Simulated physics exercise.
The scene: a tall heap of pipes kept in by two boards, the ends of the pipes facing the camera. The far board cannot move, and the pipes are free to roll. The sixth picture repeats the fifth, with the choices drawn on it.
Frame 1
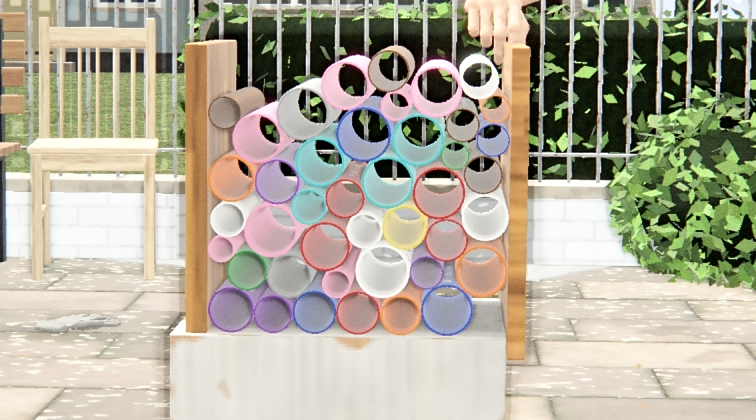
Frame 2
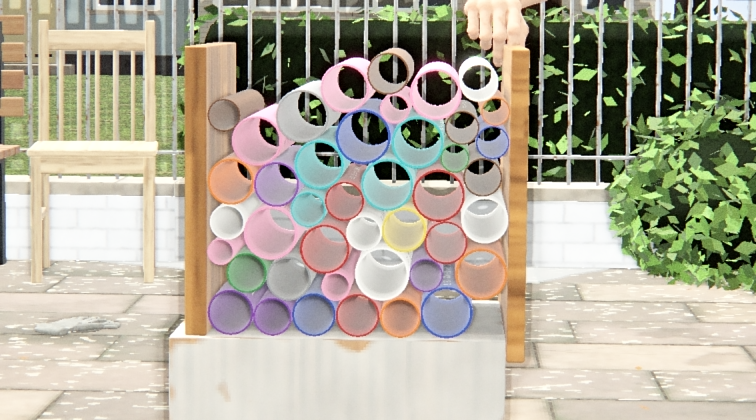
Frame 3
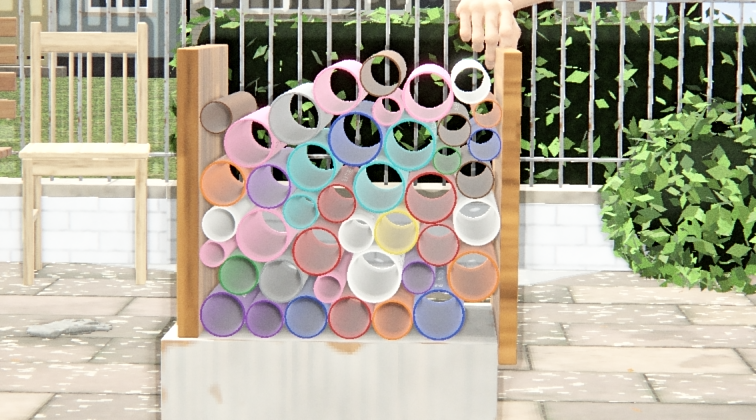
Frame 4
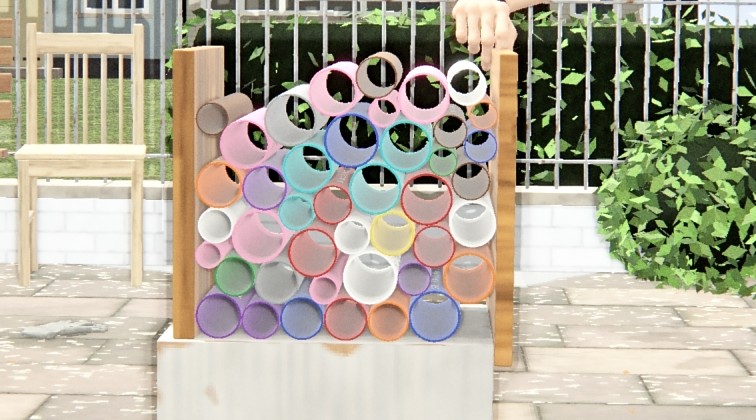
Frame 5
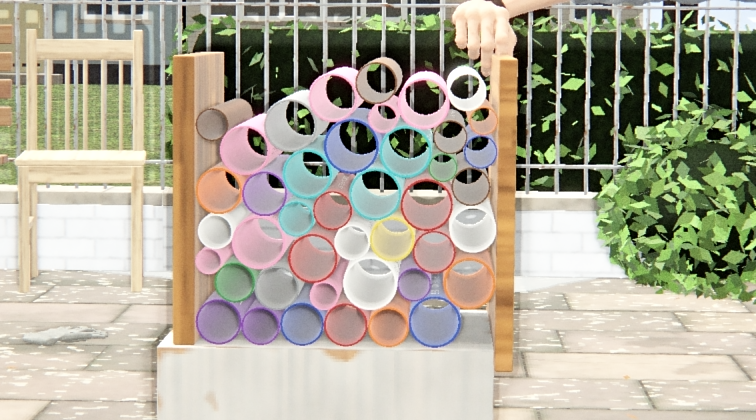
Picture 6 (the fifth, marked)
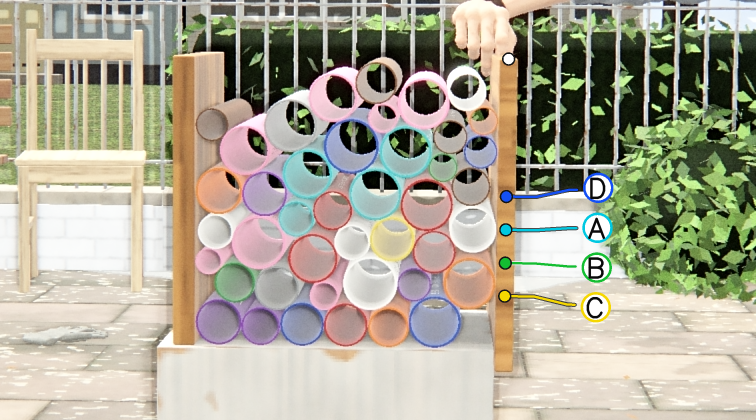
Nothing in the tall heap of colorful pipes between two wooden boards visibly rolled, and a hand stayed near the top right while the whole view shifted slightly, with a chair and bush behind.
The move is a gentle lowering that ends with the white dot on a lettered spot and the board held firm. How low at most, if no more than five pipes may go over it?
The answer is mark D.
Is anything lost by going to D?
Yes.
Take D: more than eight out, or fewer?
It loses fewer than eight.
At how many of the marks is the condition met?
One of the four.
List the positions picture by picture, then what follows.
A purple pipe (231, 310); a blue pipe (447, 310); a grey pipe (289, 276), in the first frame.
A grey pipe (289, 279); a white pipe (364, 233), in the second frame.
A turquoise pipe (301, 212); a purple pipe (269, 187), in the third frame.
A turquoise pipe (406, 147); an orange pipe (484, 115), in the fourth frame.
A pink pipe (333, 97); side board (501, 201); a purple pipe (219, 322), in the fifth frame.
On the marked copy, A at (506, 230); B at (505, 264); C at (505, 296); D at (506, 196); the white dot at (509, 59).
Following D. Soon after the start, top of the board (498, 120).
Later, top of the board (497, 193).
In the end, top of the board (497, 196), five out over the board.
As for the rest, A more than five out over the board; B more than five out over the board; C more than five out over the board.
